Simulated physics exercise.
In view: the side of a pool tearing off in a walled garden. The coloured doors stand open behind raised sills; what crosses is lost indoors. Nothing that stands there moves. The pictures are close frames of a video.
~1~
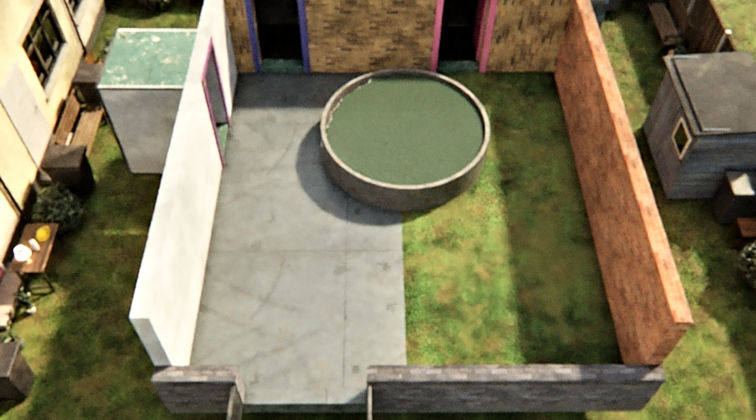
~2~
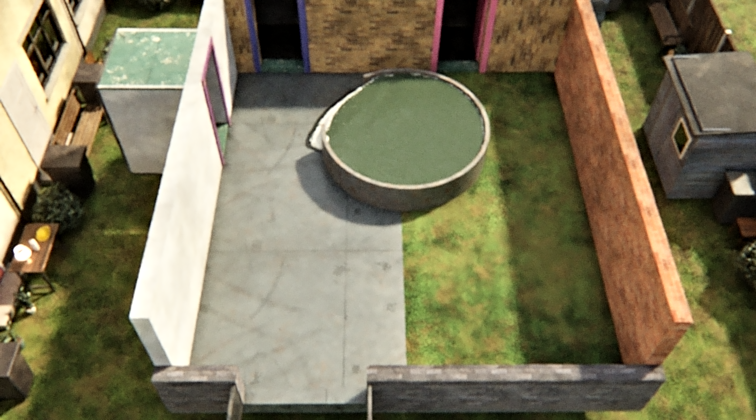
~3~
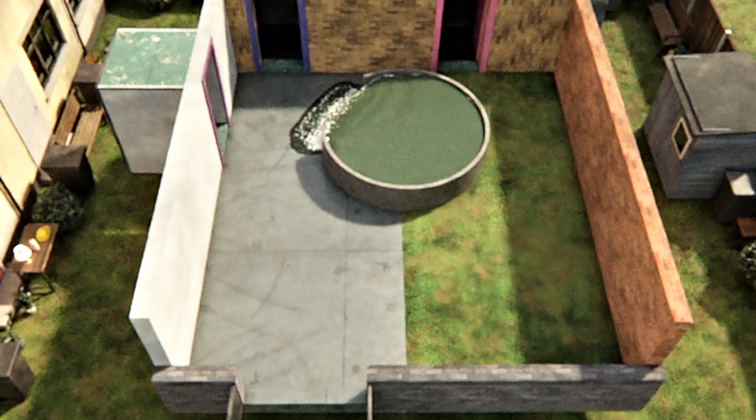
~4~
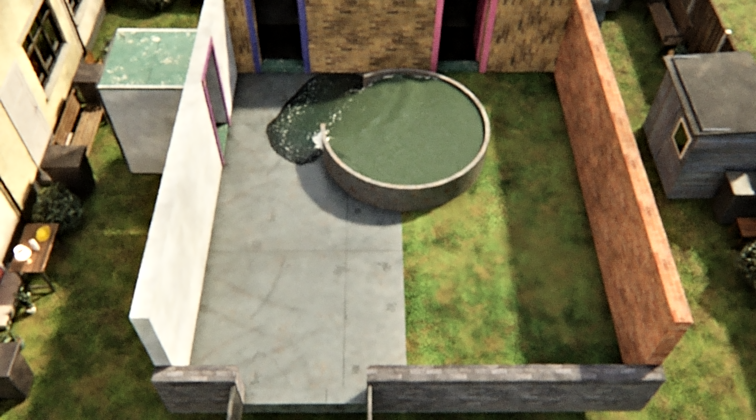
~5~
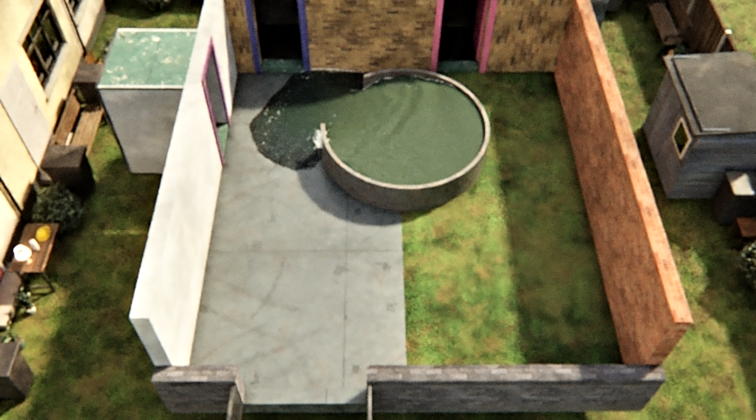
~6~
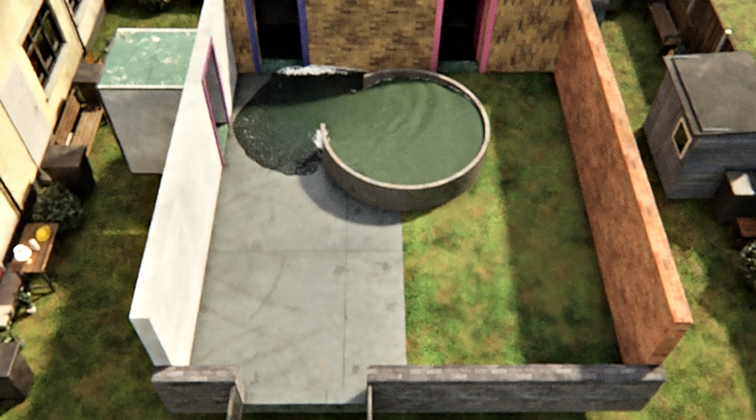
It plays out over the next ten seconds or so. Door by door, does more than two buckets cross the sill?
In the end: The purple door floods; the pink door holds within the limit; the blue door floods.
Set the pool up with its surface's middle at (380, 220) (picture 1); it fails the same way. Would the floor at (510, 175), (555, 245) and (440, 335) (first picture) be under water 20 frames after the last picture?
As listed: Not flooded, no water, clear.
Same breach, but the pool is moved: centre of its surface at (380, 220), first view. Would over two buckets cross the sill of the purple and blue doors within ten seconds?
My reading: Purple door passes that mark, blue door floods.
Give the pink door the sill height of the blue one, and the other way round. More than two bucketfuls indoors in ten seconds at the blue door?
My reading: The blue one goes over.
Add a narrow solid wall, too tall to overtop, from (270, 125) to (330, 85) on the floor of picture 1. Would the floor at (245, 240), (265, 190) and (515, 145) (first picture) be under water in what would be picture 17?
As listed: Awash, covered, not flooded.
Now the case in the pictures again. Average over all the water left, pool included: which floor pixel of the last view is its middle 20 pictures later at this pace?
Roughly at (342, 139).
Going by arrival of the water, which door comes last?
The pink-painted one.
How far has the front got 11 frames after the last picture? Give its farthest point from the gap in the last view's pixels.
Around (211, 239).
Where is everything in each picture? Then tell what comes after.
Still water in the round tank at (405, 127), in the first picture.
Water pours out at (338, 113) and has run to (311, 146), in the second picture.
The front is at (298, 148), out from the gap at (338, 114), in the third picture.
The front is at (277, 146), out from the gap at (338, 115), in the fourth picture.
Water pours out at (338, 114) and has run to (256, 132), in the fifth picture.
The front is at (238, 128), out from the gap at (338, 114), in the sixth picture.
A moment on, water covers 15 % of the floor; the purple door under two buckets in, the pink door not reached, the blue door under two buckets in.
Next, water covers 20 % of the floor; the purple door over two buckets in, the pink door not reached, the blue door over two buckets in.
Then, water covers 35 % of the floor; the purple door far over two buckets in, the pink door wet at the sill, nothing in, the blue door far over two buckets in.
Later, water covers 60 % of the floor; the purple door far over two buckets in, the pink door wet at the sill, nothing in, the blue door far over two buckets in.
In the end, water covers 80 % of the floor; the purple door far over two buckets in, the pink door wet at the sill, nothing in, the blue door far over two buckets in.
